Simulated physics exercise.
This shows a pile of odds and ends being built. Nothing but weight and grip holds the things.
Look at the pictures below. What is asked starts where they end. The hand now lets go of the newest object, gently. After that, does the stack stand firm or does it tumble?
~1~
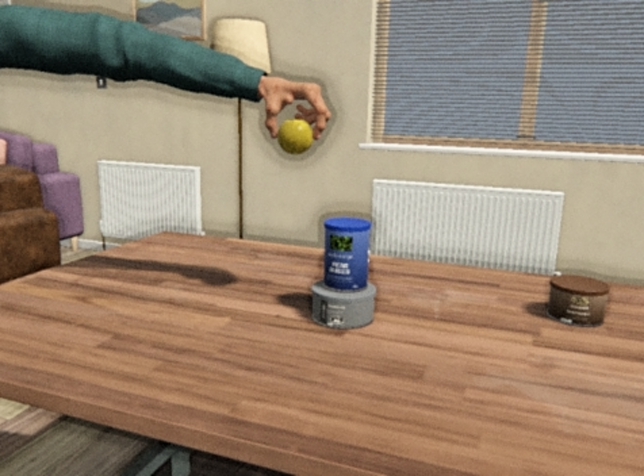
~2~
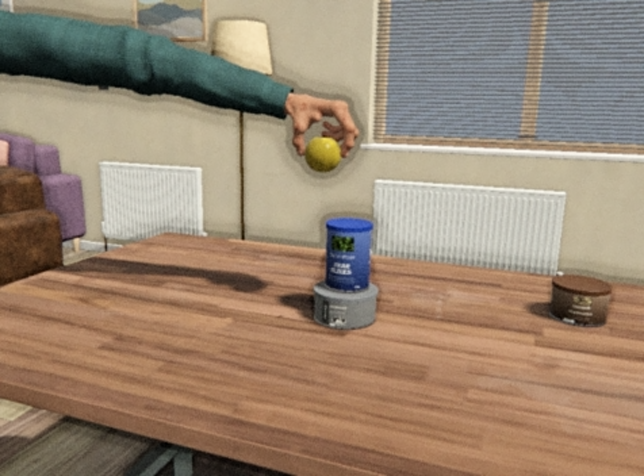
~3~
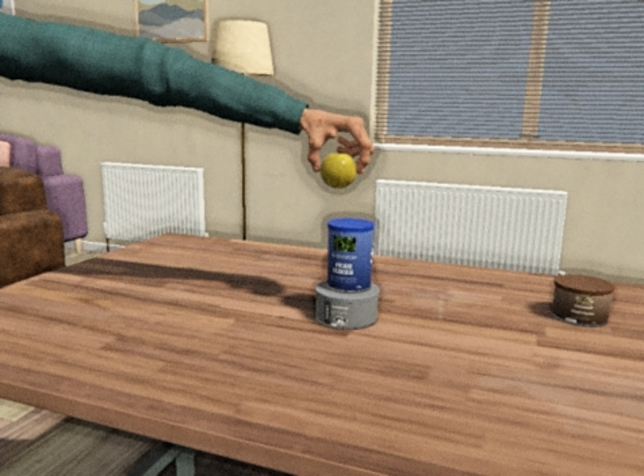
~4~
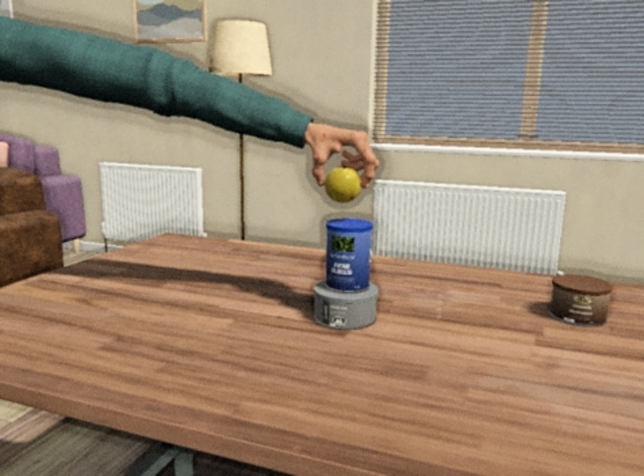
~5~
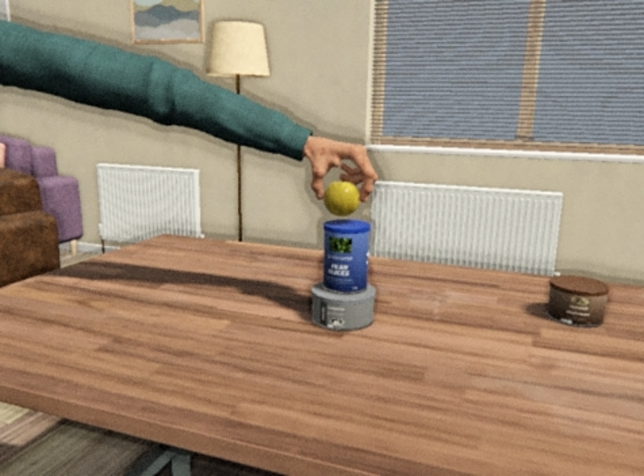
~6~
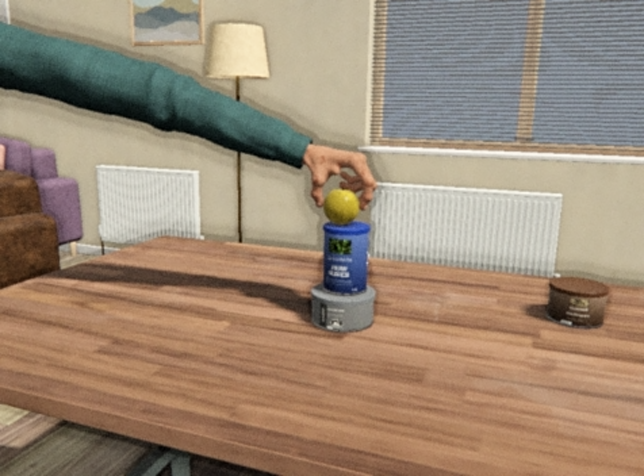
It stands firm.
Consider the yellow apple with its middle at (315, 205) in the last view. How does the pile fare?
It collapses.
Then, 0.20 s later than the last frame, all is still.
Then, 0.40 s later than the last frame, yellow apple resting near (342, 207).
When it is over, all 4 as before. End places, in pixels of the last picture, yellow apple near (342, 207). The pile stays up.
